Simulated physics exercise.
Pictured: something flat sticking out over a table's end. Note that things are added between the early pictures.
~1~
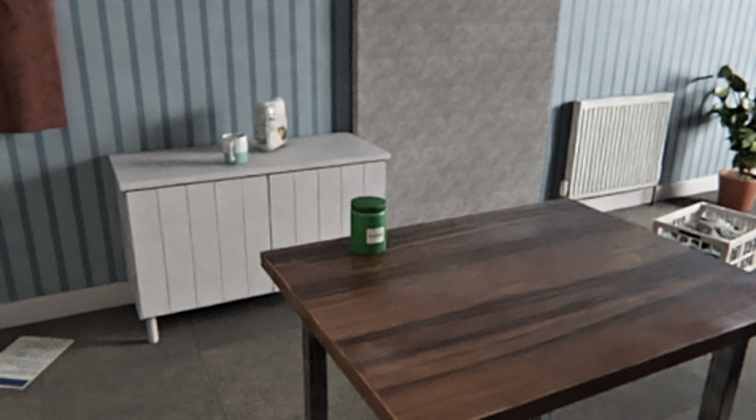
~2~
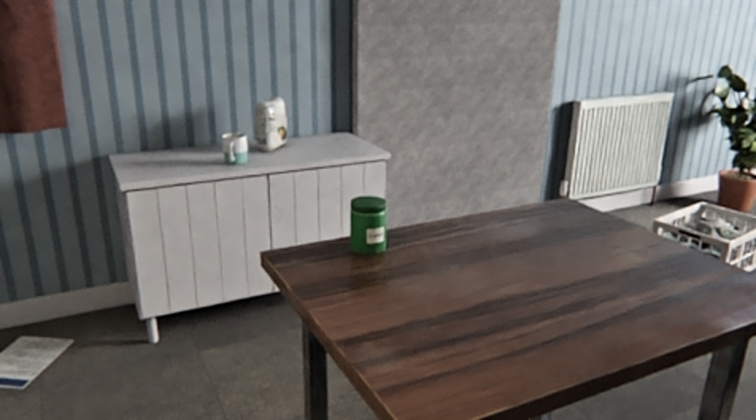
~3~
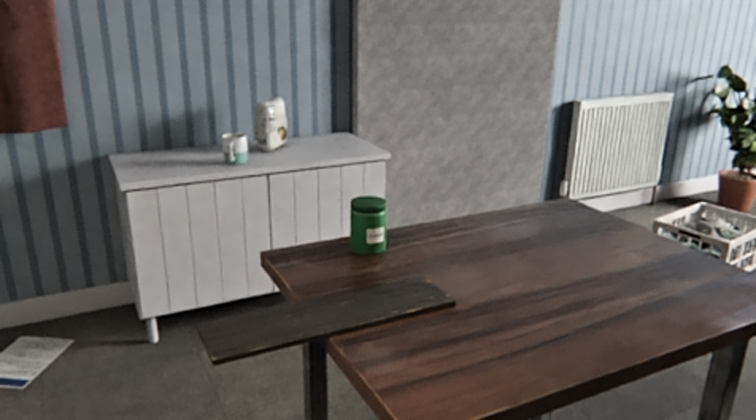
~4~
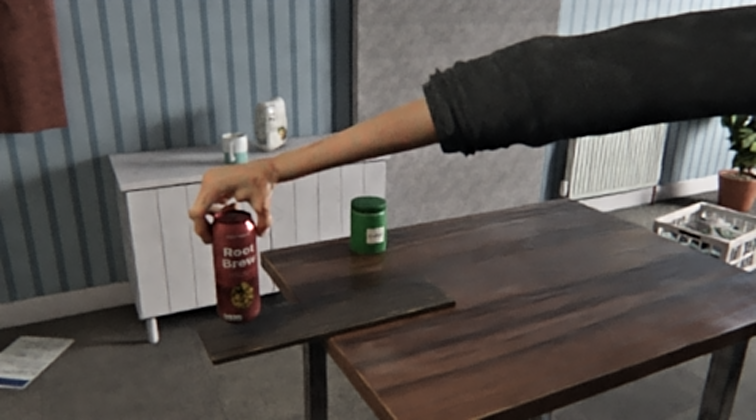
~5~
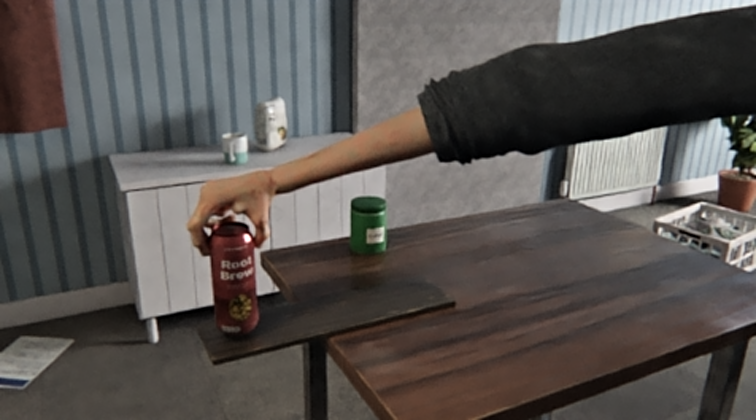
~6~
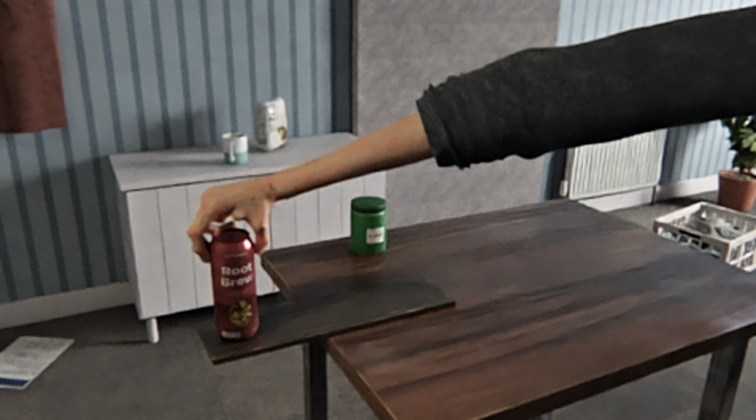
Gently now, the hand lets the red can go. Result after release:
Topples.
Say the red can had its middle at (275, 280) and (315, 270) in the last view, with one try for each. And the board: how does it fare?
On the first try it falls, and on the second it remains balanced.
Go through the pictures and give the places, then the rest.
In the first frame, the last thing is not in view yet.
In the second frame, the last thing is not in view yet.
In the third frame, the last thing is not in view yet; black board (332, 315).
In the fourth frame, coming down; red can (236, 268); black board (332, 315).
In the fifth frame, coming down; red can (234, 280); black board (332, 315).
In the sixth frame, set down, still held; red can (234, 285); black board (332, 315).
Then, 0.50 s on from there, red can now down on the floor or falling; black board turned 66° from how it was put.
Then, 0.60 s on from there, black board now down on the floor or falling.
Then, 0.80 s on from there, things are still on the move.
Then, 0.90 s on from there, as before.
In the end, down on the floor or falling, red can and black board; green jar unmoved. The board goes over.
